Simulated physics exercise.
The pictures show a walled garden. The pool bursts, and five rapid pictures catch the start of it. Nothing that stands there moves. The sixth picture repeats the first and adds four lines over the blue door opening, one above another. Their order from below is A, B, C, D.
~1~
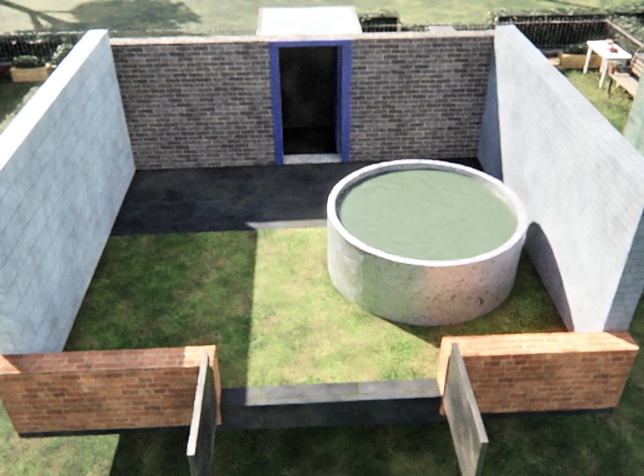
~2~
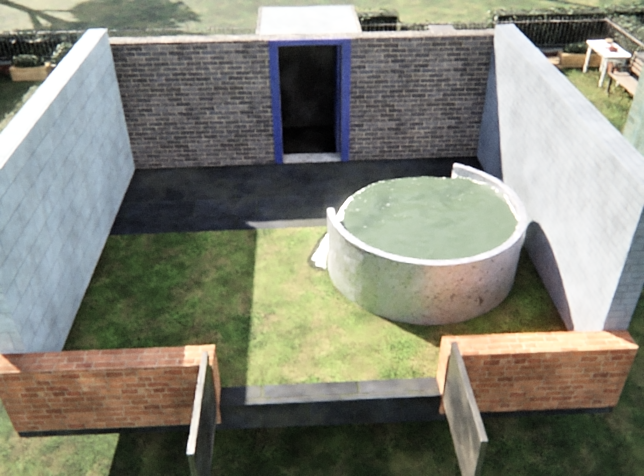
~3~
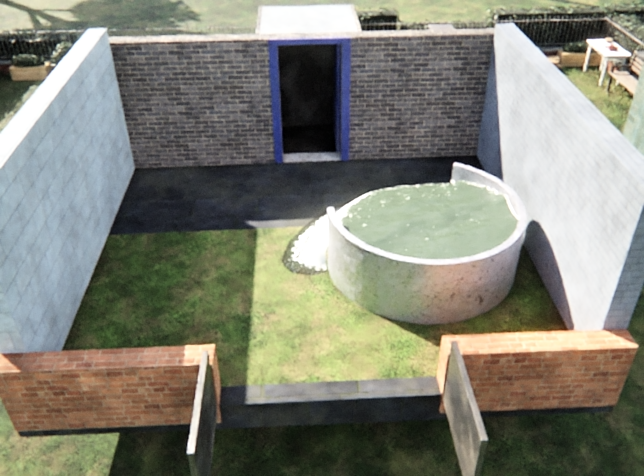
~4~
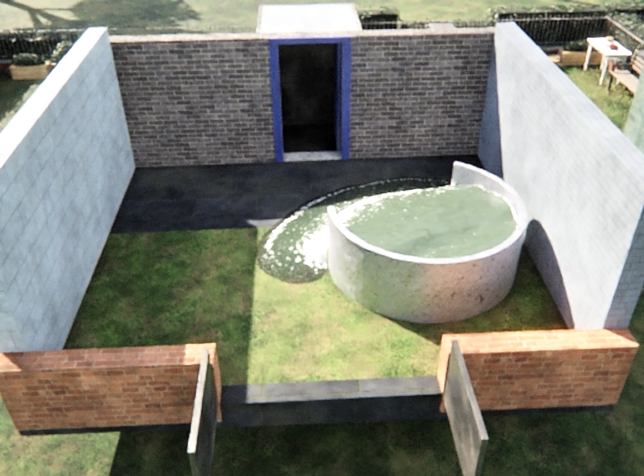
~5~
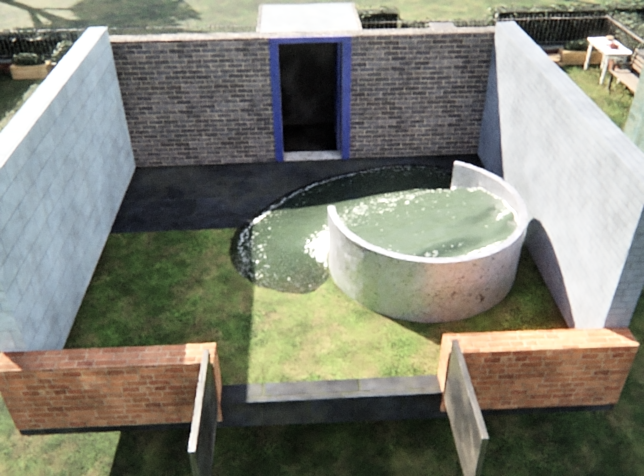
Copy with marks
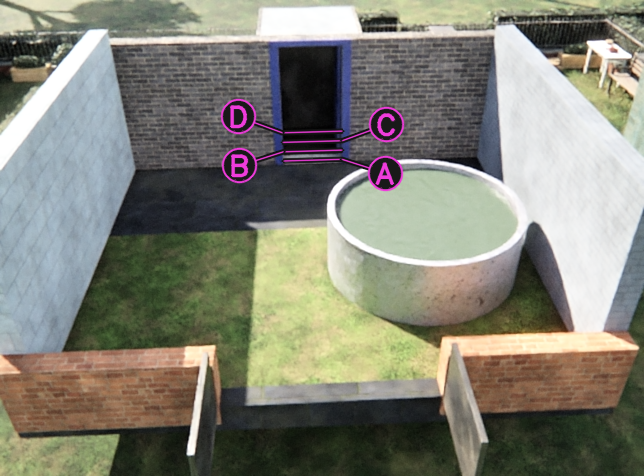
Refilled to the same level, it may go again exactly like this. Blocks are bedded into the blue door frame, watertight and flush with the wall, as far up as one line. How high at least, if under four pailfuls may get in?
The limit is C.
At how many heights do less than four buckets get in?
Two of them.
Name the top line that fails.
It is B.
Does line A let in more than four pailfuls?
Yes, it does.
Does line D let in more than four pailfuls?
No, not at all.
In magenta, A at (312, 160); B at (312, 150); C at (312, 141); D at (312, 131); from the bottom up A, B, C, D.
If A is chosen, dozens of bucketfuls pour in.
If B is chosen, about 9 bucketfuls get in.
If C is chosen, a splash gets over, under a bucket.
If D is chosen, nothing gets over.
